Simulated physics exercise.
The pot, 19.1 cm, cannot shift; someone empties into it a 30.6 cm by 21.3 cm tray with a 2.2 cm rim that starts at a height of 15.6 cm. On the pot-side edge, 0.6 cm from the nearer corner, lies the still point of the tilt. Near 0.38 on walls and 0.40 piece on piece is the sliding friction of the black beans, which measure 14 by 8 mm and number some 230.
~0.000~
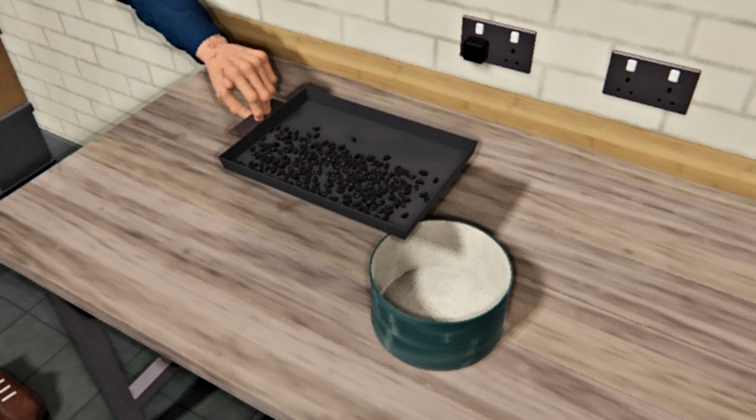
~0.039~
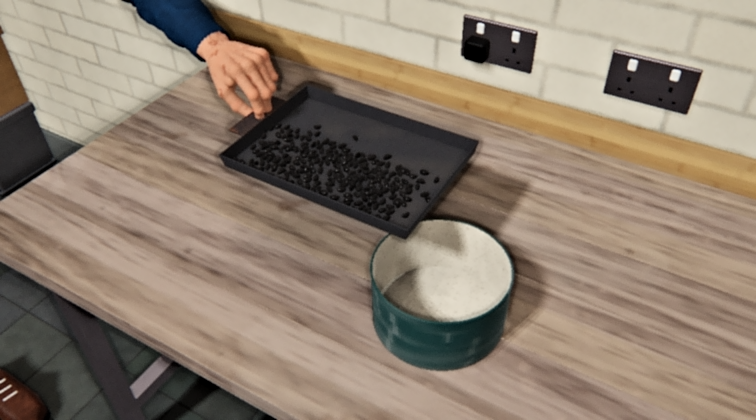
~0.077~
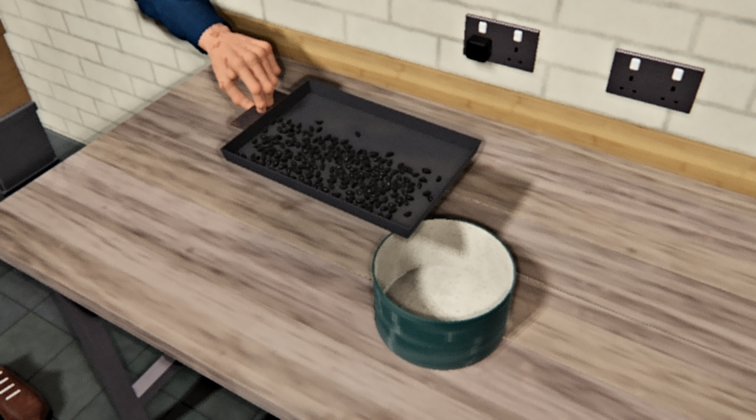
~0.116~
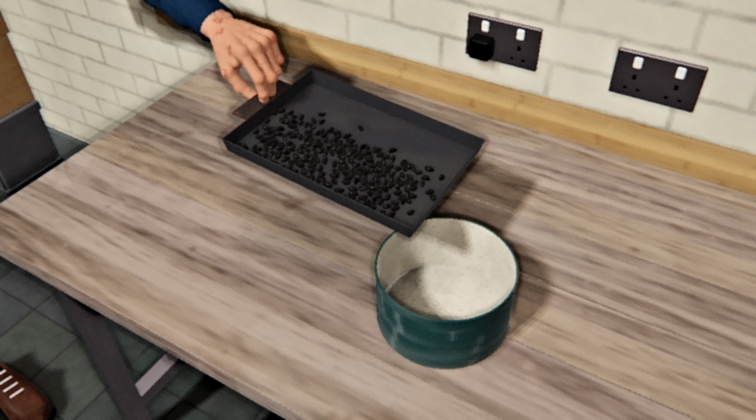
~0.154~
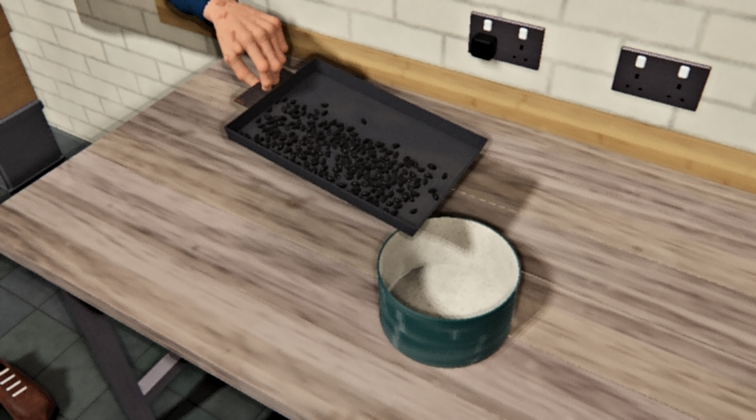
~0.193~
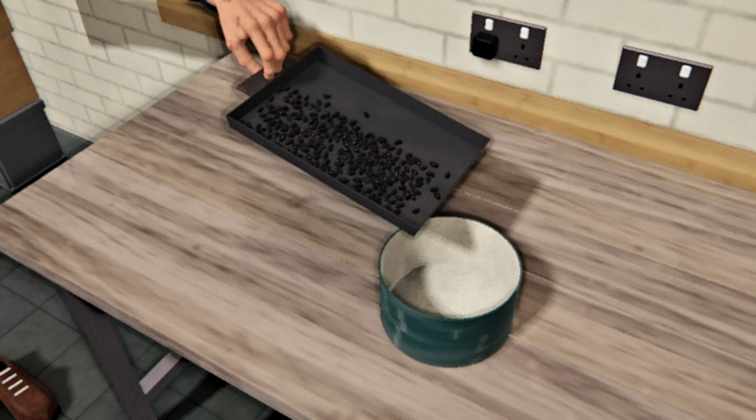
A dark rectangular tray scattered with small black pieces rises slowly at its far left end, where a hand is at its edge, tilting toward a green pot with a pale inside that stays still on the wooden worktop.
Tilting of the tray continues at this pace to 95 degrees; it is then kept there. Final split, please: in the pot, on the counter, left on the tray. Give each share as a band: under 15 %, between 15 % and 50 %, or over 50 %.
Shares by band: Pot over 50 %, counter between 15 % and 50 %, left on the tray under 15 %.
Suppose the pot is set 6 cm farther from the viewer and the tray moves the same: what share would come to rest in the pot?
In that case some 85 per cent.
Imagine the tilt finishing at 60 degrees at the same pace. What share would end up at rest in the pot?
That would be around 35 percent.
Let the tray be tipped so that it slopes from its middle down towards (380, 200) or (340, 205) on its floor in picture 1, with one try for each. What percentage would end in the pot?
Around 100 % for the first direction, around 40 % for the second.
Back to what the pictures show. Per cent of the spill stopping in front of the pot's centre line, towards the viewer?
Near 0 in a hundred.
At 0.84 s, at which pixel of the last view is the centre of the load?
Look about (467, 217) in the last view.
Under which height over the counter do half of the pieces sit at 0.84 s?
Around 14 cm up.
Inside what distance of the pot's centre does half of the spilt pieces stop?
Roughly 18 cm.
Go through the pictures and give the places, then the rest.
Tray tilt 0 degrees, front corners at (222, 156) and (405, 227); middle of the pieces at (337, 172); pot at (441, 267), in the first picture.
Tray tilt 1 degrees, front corners at (223, 154) and (406, 227); middle of the pieces at (338, 171), in the second picture.
Tray tilt 2 degrees, front corners at (224, 148) and (408, 227); middle of the pieces at (340, 167), in the third picture.
Tray tilt 6 degrees, front corners at (226, 138) and (412, 226), lowest corner right front; middle of the pieces at (343, 162), in the fourth picture.
Tray tilt 10 degrees, front corners at (228, 127) and (415, 226), lowest corner right front; middle of the pieces at (345, 156), in the fifth picture.
Tray tilt 13 degrees, front corners at (230, 115) and (417, 226), lowest corner right front; middle of the pieces at (348, 150); pot at (450, 264). The tray's pace is about 100 degrees a second, in the sixth picture.
Then, at 0.58 s, tilt 53 degrees; the tray holds 100 %, the pot 0 %.
After 0.84 s, tilt 79 degrees; the tray holds 50 %, the pot 30 %.
After 1.21 s, tilt 95 degrees; the tray holds 15 %, the pot 60 %.
In the end, at 2.3 s, pot 70 %, counter 25 %, tray 0 %.
